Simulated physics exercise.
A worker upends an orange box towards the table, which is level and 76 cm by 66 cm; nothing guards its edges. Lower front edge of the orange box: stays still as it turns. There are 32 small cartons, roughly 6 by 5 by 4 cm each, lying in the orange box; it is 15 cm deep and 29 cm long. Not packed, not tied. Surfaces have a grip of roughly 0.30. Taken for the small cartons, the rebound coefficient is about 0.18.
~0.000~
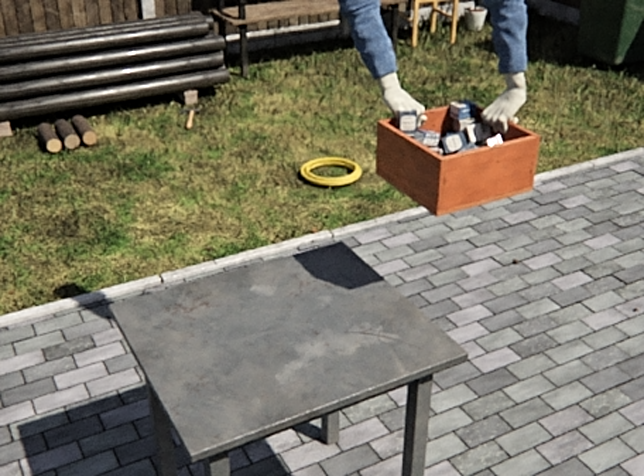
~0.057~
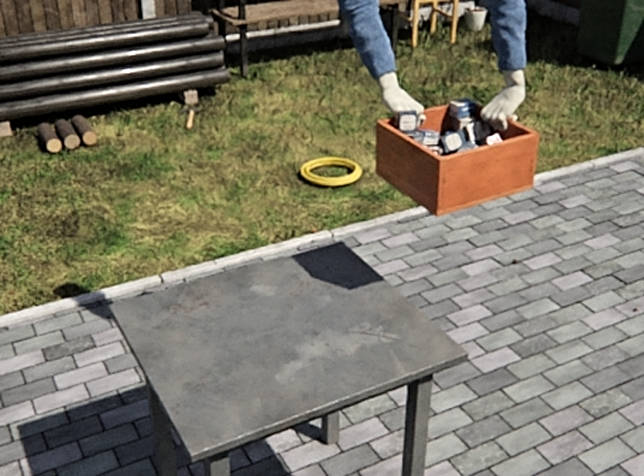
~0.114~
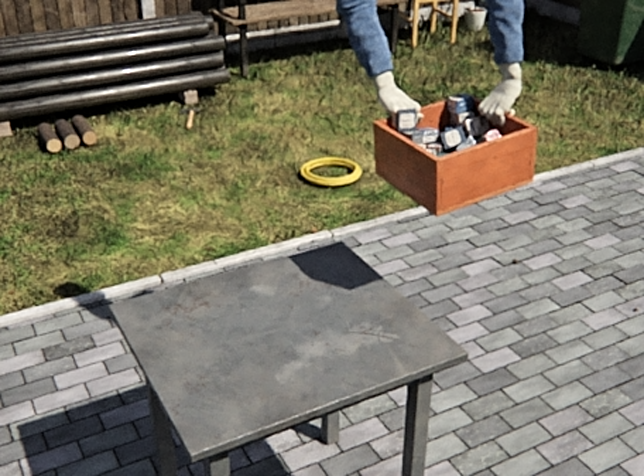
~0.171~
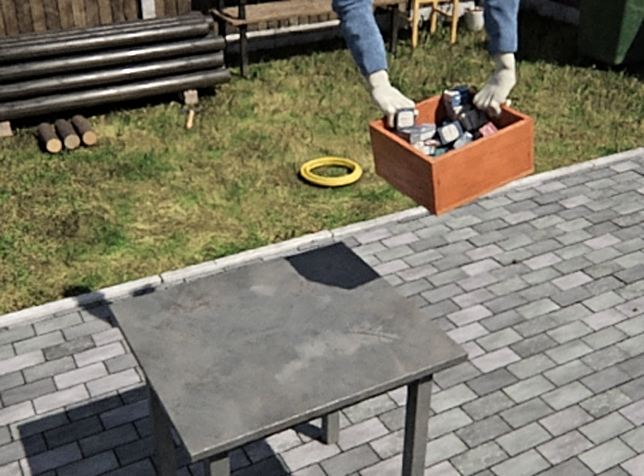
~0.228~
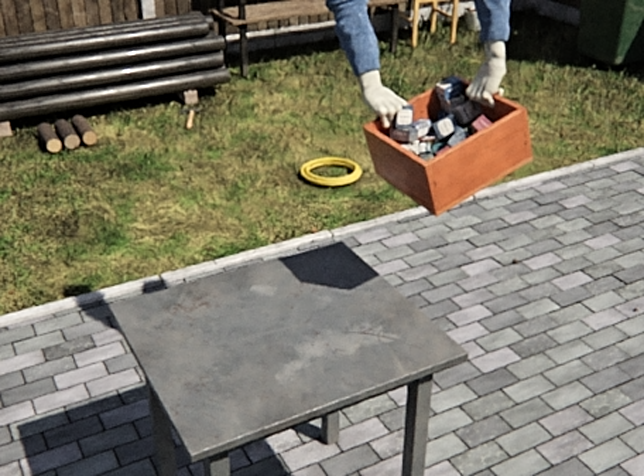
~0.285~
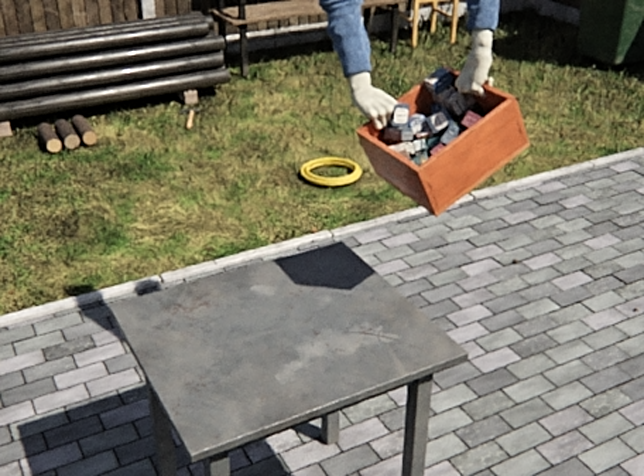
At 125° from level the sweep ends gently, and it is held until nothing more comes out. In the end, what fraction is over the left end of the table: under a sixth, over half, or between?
My guess is it stays short of a sixth.
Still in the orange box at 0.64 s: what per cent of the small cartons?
Some 95 per cent.
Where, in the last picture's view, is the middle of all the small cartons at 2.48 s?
Centre: Approx. (281, 320).
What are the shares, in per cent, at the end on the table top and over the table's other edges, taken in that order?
Roughly 100 and 0 per cent.
After 0.64 s, tilt 91°; 30 still in the orange box and 2 in the air.
After 1.08 s, tilt 125°; 3 still in the orange box, 23 on the table top and 6 in the air.
After 1.69 s, tilt 125°; 32 on the table top.
Outcome (at 2.48 s), 32 on the table top. Asked share, 0 of 32, 0 per cent.
